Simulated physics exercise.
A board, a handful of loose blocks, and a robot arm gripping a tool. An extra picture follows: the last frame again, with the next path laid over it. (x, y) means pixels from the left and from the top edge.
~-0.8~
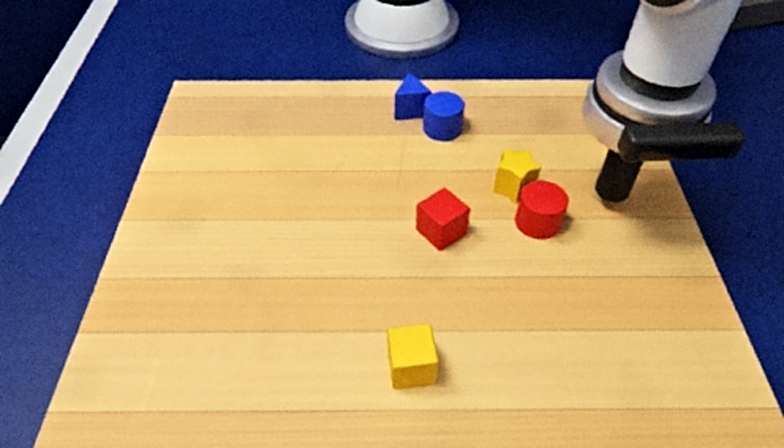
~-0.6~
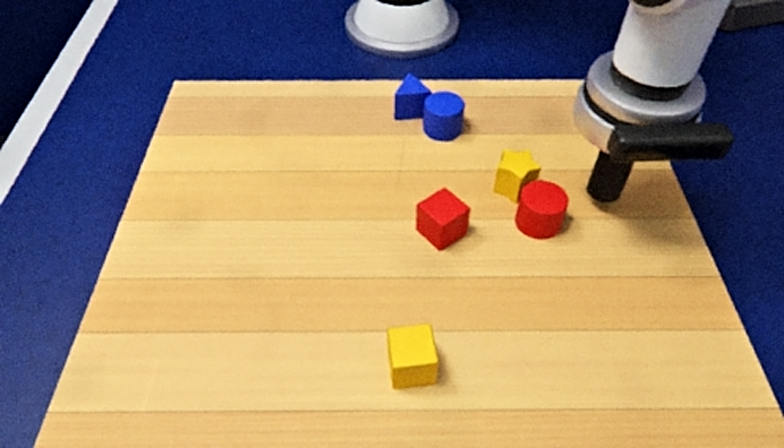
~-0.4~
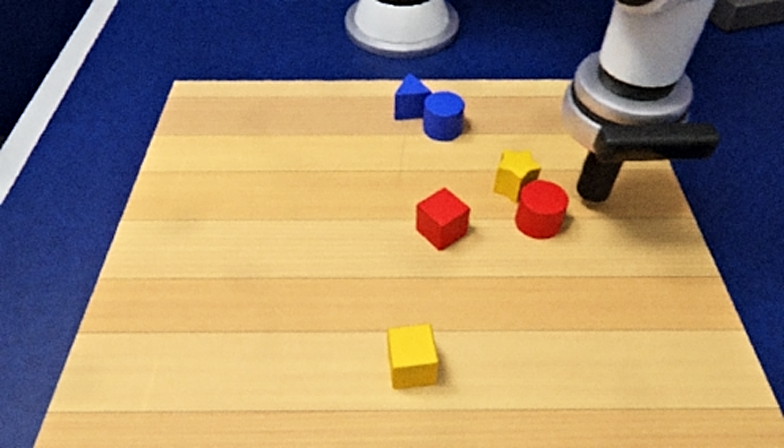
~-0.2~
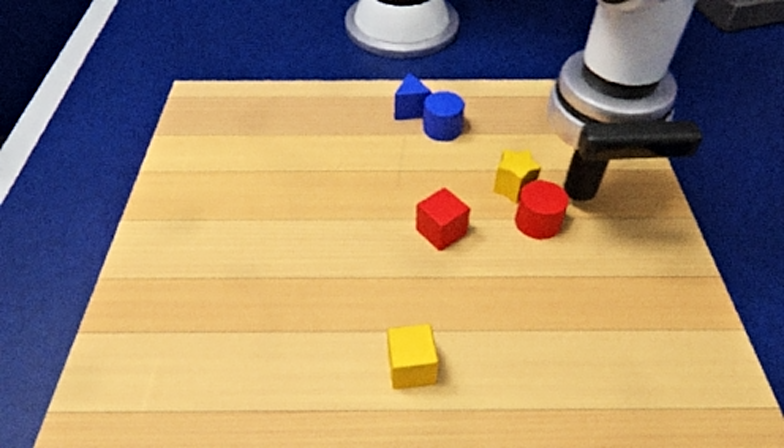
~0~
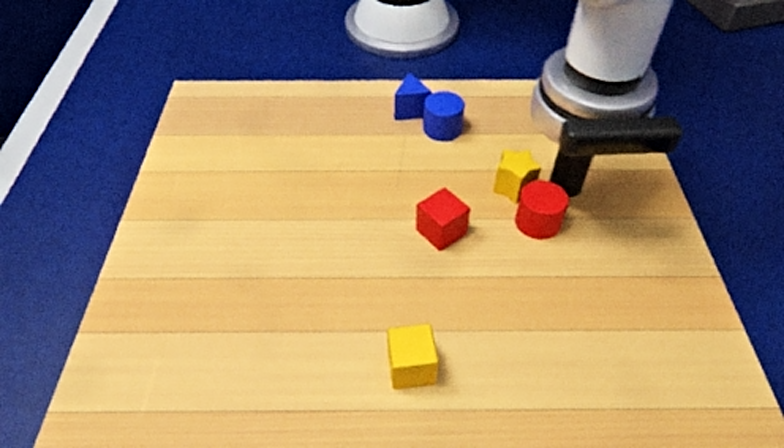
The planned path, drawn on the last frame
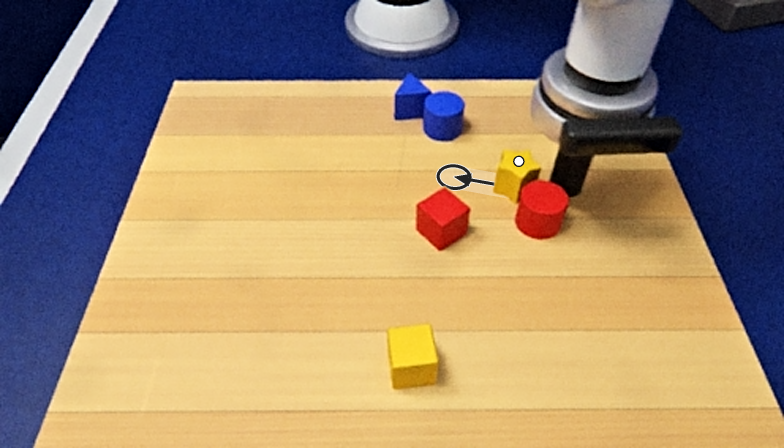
On a wooden board with scattered red, blue and yellow blocks, a robot arm holding a black tool moved a short way left toward the yellow star and red disc, while the blocks stayed still.
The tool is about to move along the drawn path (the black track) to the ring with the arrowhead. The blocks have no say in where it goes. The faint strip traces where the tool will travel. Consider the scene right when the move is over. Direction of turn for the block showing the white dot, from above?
It makes a clockwise turn.
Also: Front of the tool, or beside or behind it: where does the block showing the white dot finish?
I expect it to be in front.
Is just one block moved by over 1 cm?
I'd say yes.
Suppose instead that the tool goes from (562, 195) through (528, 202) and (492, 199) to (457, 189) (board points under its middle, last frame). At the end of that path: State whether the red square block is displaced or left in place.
It keeps its position.
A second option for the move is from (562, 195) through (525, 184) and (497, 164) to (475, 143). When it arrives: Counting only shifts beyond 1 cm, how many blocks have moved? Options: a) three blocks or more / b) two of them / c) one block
c: One block.
The drawn path runs in a line from (562, 195) to (454, 177); the dot is on the yellow star block.
The first path, step by step. One third of the way, tool at (528, 180); yellow star block at (493, 155).
Two thirds of the way, tool at (491, 174); yellow star block at (463, 149), turned 40° clockwise.
At the end, tool at (455, 167); yellow star block at (427, 141), turned 40° clockwise; red disc not moved.
